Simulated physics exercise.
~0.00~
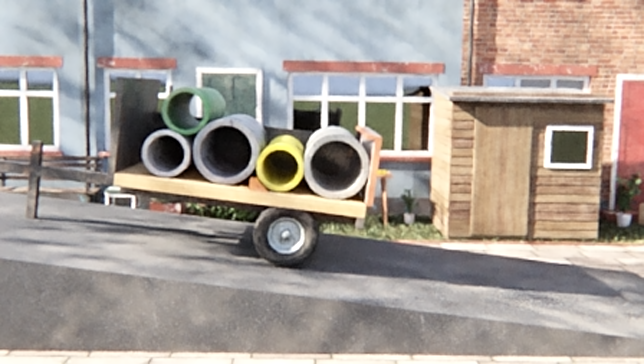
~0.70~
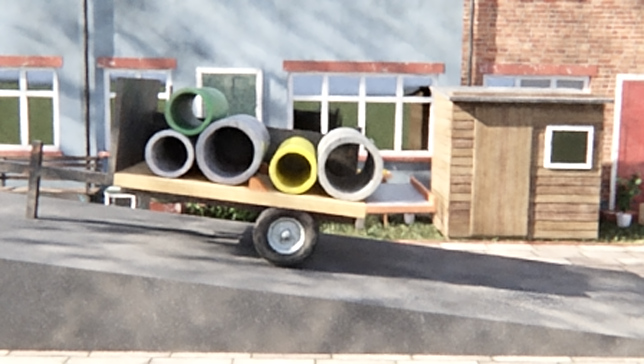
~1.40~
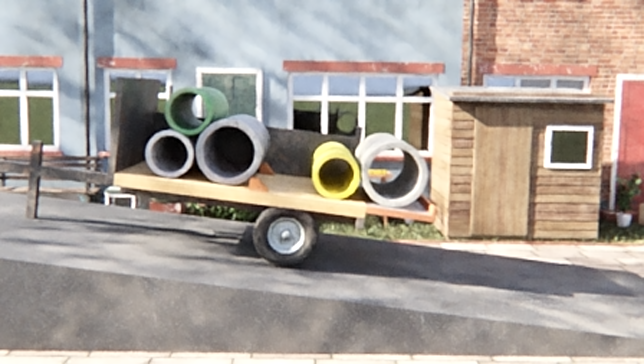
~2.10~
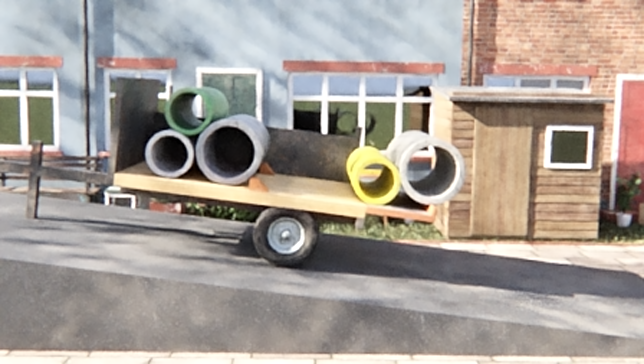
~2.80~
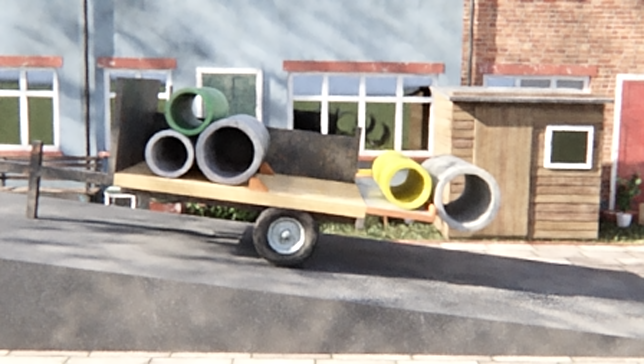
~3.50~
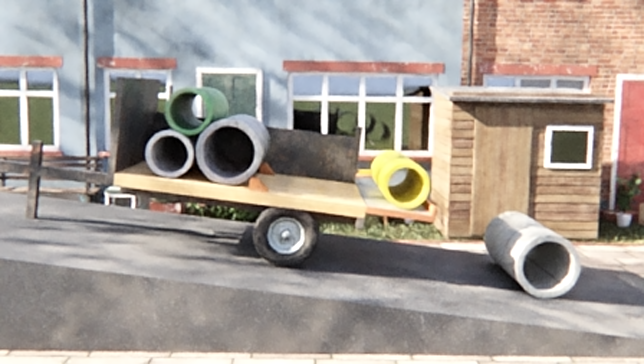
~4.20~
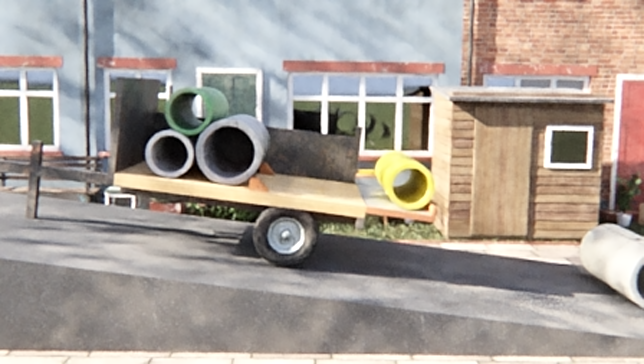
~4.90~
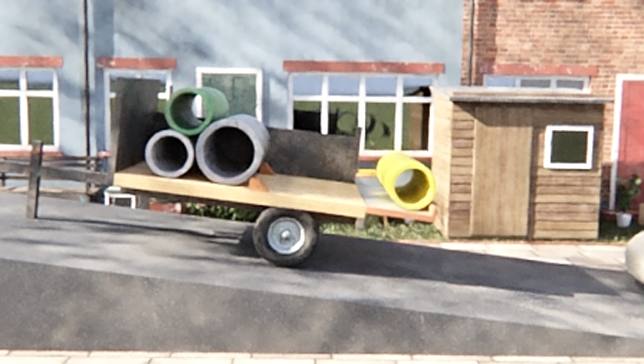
Five concrete pipes, one marked green and one yellow, sit end-on aboard a trailer sloping down to the right, in front of a blue and brick building and a wooden shed. The tailgate swings down at the right, and the yellow pipe and the grey one beside it roll toward it. Both move onto the lowered gate, the grey one leading. The grey pipe drops off the end onto the road and rolls away to the right. The yellow pipe stays on the gate, while the green one remains perched on two grey pipes behind the orange chock.
